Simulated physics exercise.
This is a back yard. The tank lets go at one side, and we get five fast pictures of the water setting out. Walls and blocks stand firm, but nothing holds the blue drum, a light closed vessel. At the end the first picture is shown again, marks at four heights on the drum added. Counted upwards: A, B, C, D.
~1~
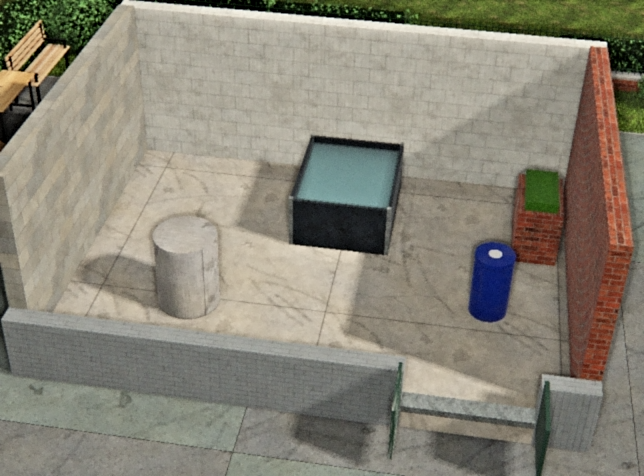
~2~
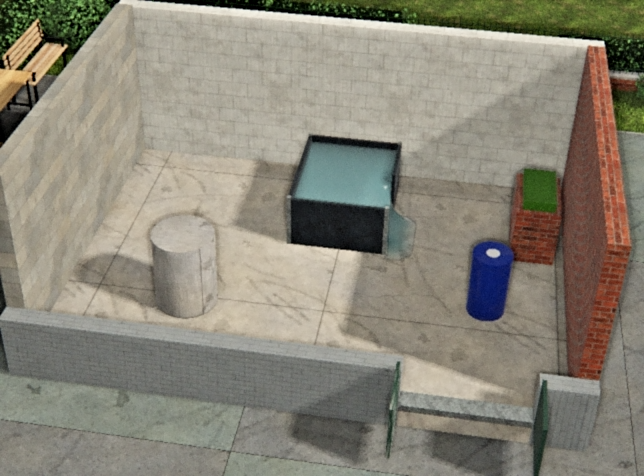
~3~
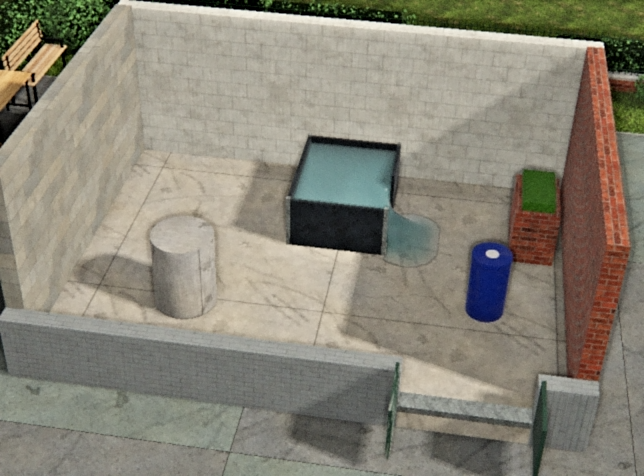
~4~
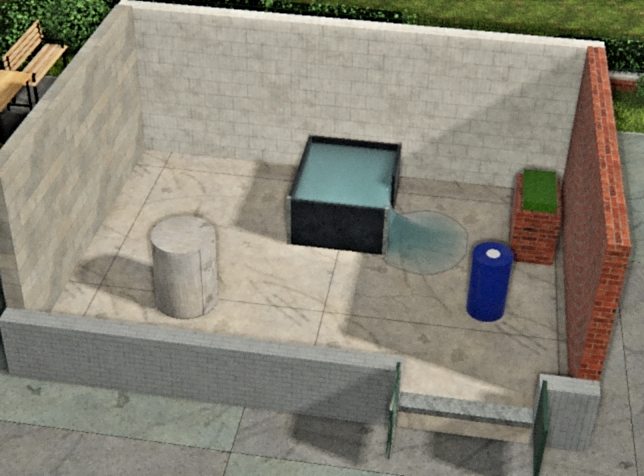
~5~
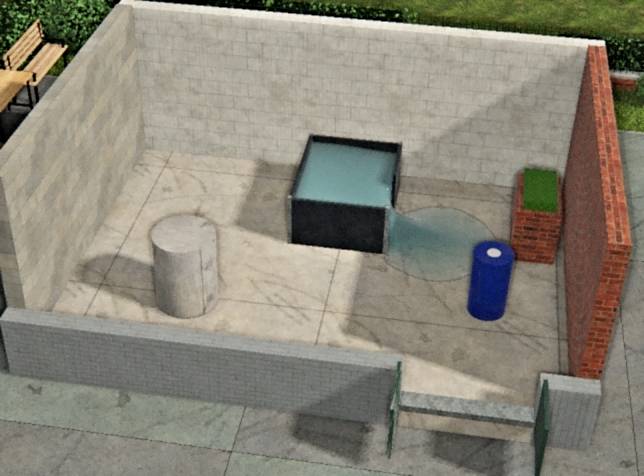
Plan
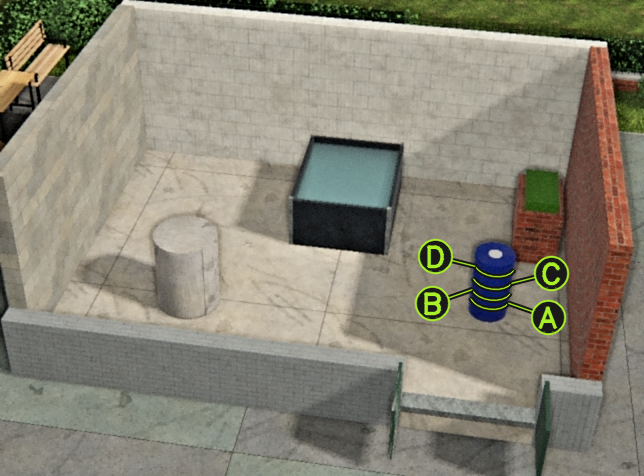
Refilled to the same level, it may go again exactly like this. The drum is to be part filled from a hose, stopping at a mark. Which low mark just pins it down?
Choose A.
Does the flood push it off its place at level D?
No, that is safe.
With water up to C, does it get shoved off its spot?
No, not at all.
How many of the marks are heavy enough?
All four.
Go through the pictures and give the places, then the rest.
The first frame shows lid of the blue drum at (495, 254); tank full, its middle at (349, 176); open gate at (473, 369).
In the second frame, water covers 1 % of the ground, mostly out of sight from here.
In the third frame, 3 % of the ground wet, in view closest to the drum at (421, 258).
In the fourth frame, 5 % of the ground wet, in view closest to the drum at (440, 266).
The fifth frame shows lid of the blue drum at (494, 253); 7 % of the ground wet, in view closest to the drum at (449, 275).
On the marked copy, A at (489, 309); B at (490, 300); C at (492, 289); D at (493, 276); from the bottom up A, B, C, D.
If A is chosen, it shifts by a finger or two and stays.
If B is chosen, it does not move.
If C is chosen, it does not move.
If D is chosen, it does not move.
